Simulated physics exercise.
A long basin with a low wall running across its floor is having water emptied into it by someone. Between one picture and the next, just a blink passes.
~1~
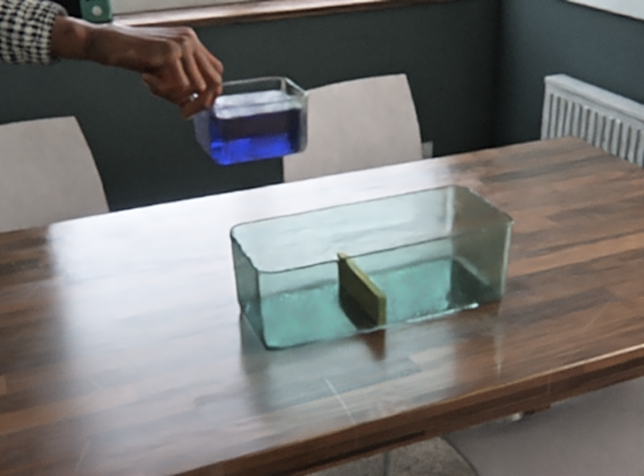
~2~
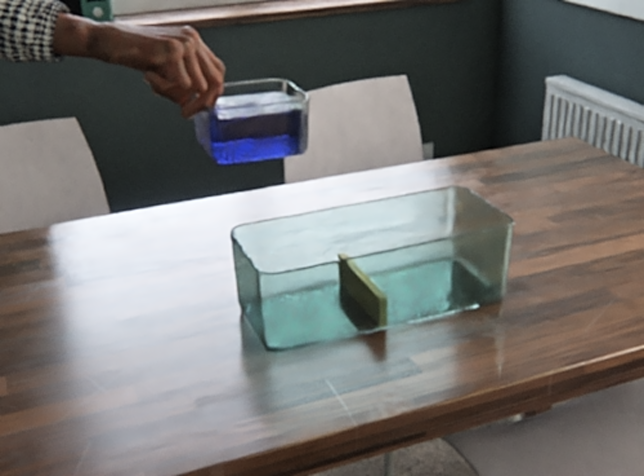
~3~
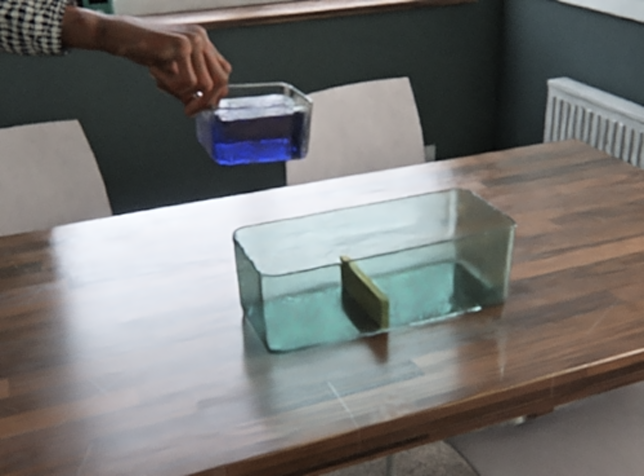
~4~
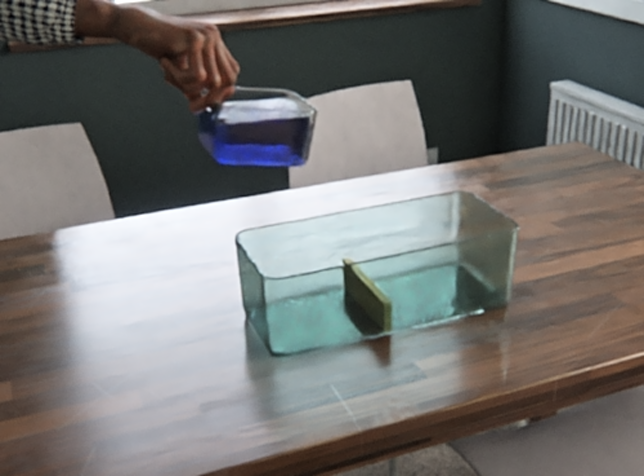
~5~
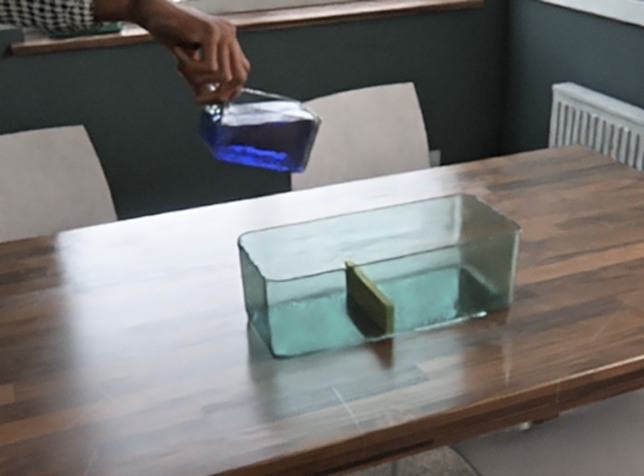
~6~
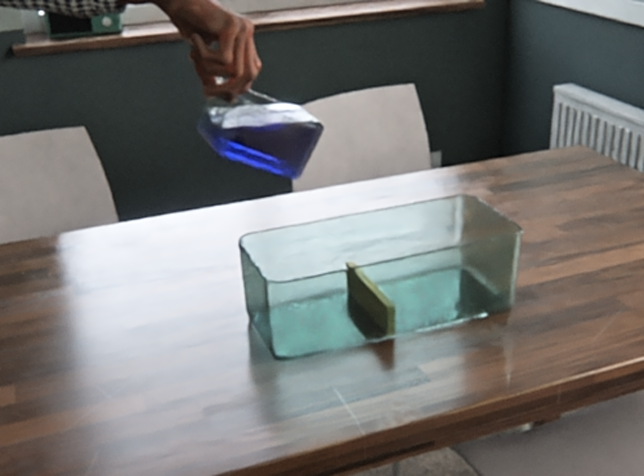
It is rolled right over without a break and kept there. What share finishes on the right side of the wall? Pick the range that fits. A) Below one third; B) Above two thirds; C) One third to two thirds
The answer is C.
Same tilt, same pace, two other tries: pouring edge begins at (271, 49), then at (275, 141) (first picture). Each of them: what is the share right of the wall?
10 %, 5 %.
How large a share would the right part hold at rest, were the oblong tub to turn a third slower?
Near 50 parts in a hundred.
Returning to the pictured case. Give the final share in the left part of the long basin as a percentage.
That is roughly 55 percent of it.
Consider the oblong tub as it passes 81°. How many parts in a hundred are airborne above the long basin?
Share: Approx. 45 %.
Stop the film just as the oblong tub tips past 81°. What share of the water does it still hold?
Close to 35 per cent.
A moment on, the oblong tub is tipped on its side and 36 per cent is still to pour, 11 is left of the wall and 7 right of it.
Next, the oblong tub is tipped on its side and 10 per cent is still to pour, 37 is left of the wall and 43 right of it.
Then the oblong tub is tipped on its side and 3 per cent is still to pour, 50 is left of the wall and 43 right of it.
Later the oblong tub is tipped on its side and 1 per cent is still to pour, 54 is left of the wall and 43 right of it.
At rest 55 per cent lies left of the wall, 44 right of it and 1 outside.
